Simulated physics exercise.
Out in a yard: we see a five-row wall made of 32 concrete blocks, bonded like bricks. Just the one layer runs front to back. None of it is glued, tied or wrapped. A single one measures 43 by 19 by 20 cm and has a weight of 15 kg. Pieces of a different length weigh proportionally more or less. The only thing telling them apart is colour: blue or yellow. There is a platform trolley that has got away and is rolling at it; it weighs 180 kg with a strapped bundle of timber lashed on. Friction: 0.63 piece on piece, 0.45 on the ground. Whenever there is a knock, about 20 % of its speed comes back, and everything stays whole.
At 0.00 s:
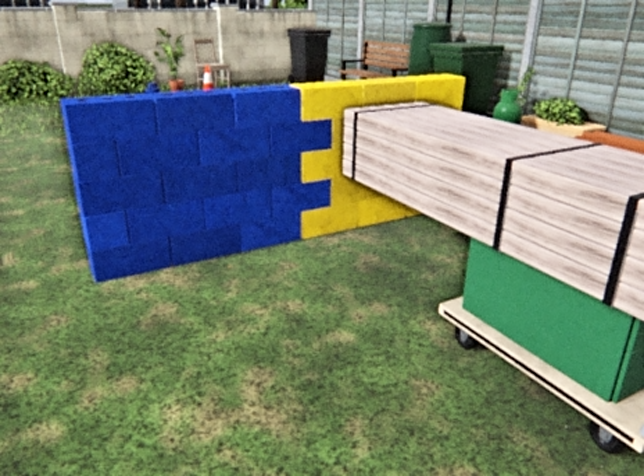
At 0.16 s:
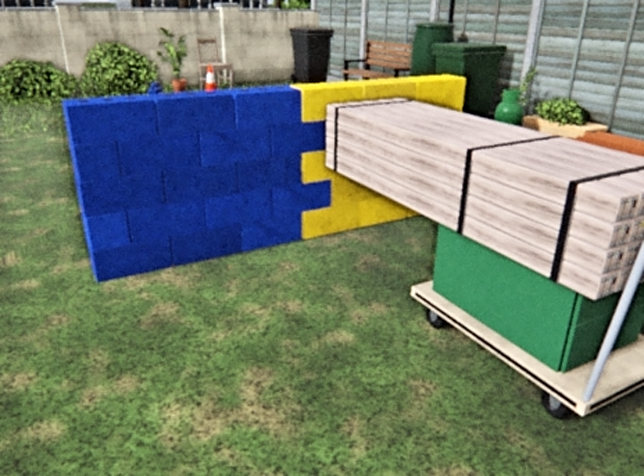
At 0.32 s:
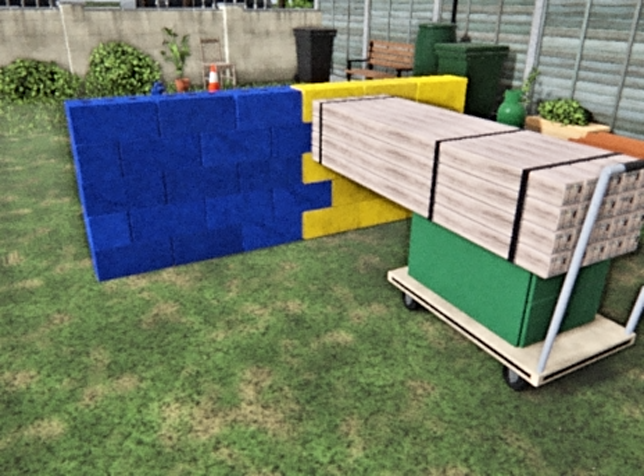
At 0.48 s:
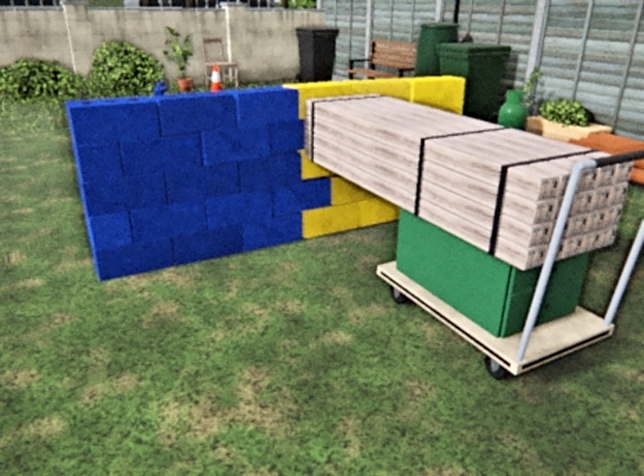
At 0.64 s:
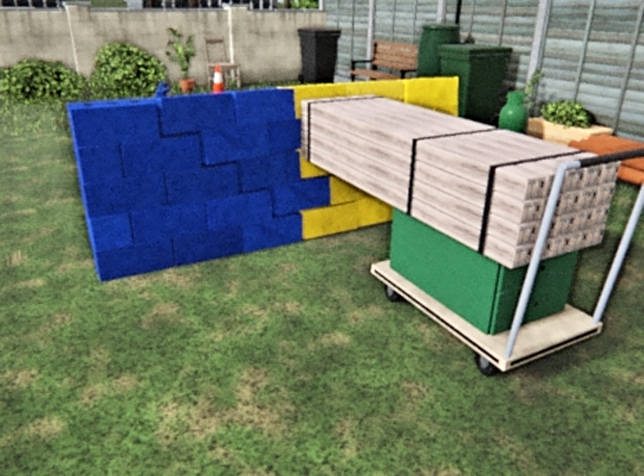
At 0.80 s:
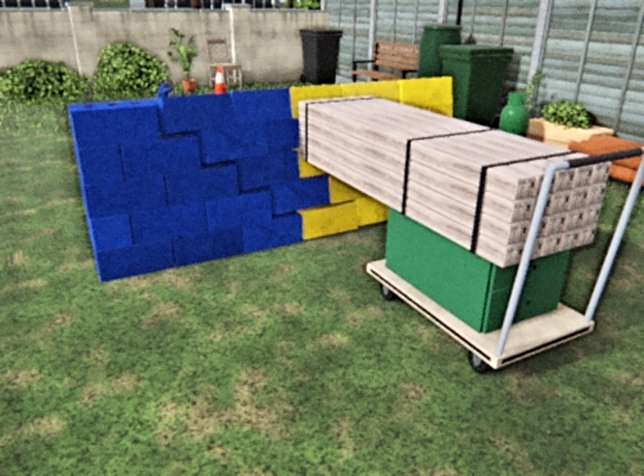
A trolley carrying a green box and a long strapped stack of pale planks rolls leftward across the grass toward a wall of blue and yellow blocks. The stack's front end meets the yellow part and pushes in, and stepped gaps open among the blue blocks as they shift slightly.
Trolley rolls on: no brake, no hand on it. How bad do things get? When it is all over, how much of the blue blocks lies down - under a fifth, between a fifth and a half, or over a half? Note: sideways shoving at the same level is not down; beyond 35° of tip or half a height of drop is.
Down at the end: Between a fifth and a half.
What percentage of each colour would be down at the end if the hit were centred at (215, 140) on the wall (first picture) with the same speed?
Then blue ends 80 per cent down and yellow 10 per cent.
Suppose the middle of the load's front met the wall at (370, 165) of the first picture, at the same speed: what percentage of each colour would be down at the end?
Per cent down - blue: 0, yellow: 0.
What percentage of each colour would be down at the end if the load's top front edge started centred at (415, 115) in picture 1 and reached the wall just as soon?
Result - blue: 10%; yellow: 50%.
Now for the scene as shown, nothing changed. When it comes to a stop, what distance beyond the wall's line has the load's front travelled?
It ends up roughly 25 cm beyond.
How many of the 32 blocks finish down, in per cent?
About 55% of them.
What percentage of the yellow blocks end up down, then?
Yellow: 80%.
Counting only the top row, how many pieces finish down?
That comes to 5 in all.
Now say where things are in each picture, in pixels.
In the first picture (pixels give the middle of a visible side; the camera moves round a little), load (349, 131) 39 cm short of the wall; top blue block (270, 108); top yellow block (390, 98); none has stirred.
Load (331, 125) 19 cm short of the wall; top blue block (270, 109), in the second picture.
Load (316, 120) just touching; top blue block (271, 110), in the third picture.
Load (308, 119) 10 cm into the wall's line; top blue block (270, 108) 43 mm from its place; movement in 10 of them, in the fourth picture.
Load (305, 119) 14 cm into the wall's line; top blue block (268, 106) 7° from how it stood; movement in 19 of them, in the fifth picture.
Load (302, 120) 17 cm into the wall's line; top blue block (264, 106) 11° from how it stood; movement in 19 of them, in the sixth picture.
After 1.24 s, load 22 cm past the wall's line, still rolling; none of the 17 blue blocks down (1 of 32 in all colours); top blue block 30° from how it stood; top yellow block 30° from how it stood, 10 cm lower.
After 1.54 s, load 23 cm past the wall's line, stopped; 6 of the 17 blue blocks down (18 of 32 in all colours); top blue block 74° from how it stood, 40 cm lower; top yellow block 71° from how it stood, 60 cm lower.
In the end (2.3 s), load 23 cm past the wall's line, stopped; 6 of the 17 blue blocks down (18 of 32 in all colours); top blue block on its side; top yellow block on its side. That is 35 per cent. From the last view, middles, top blue block near (192, 190), top yellow block near (297, 169).
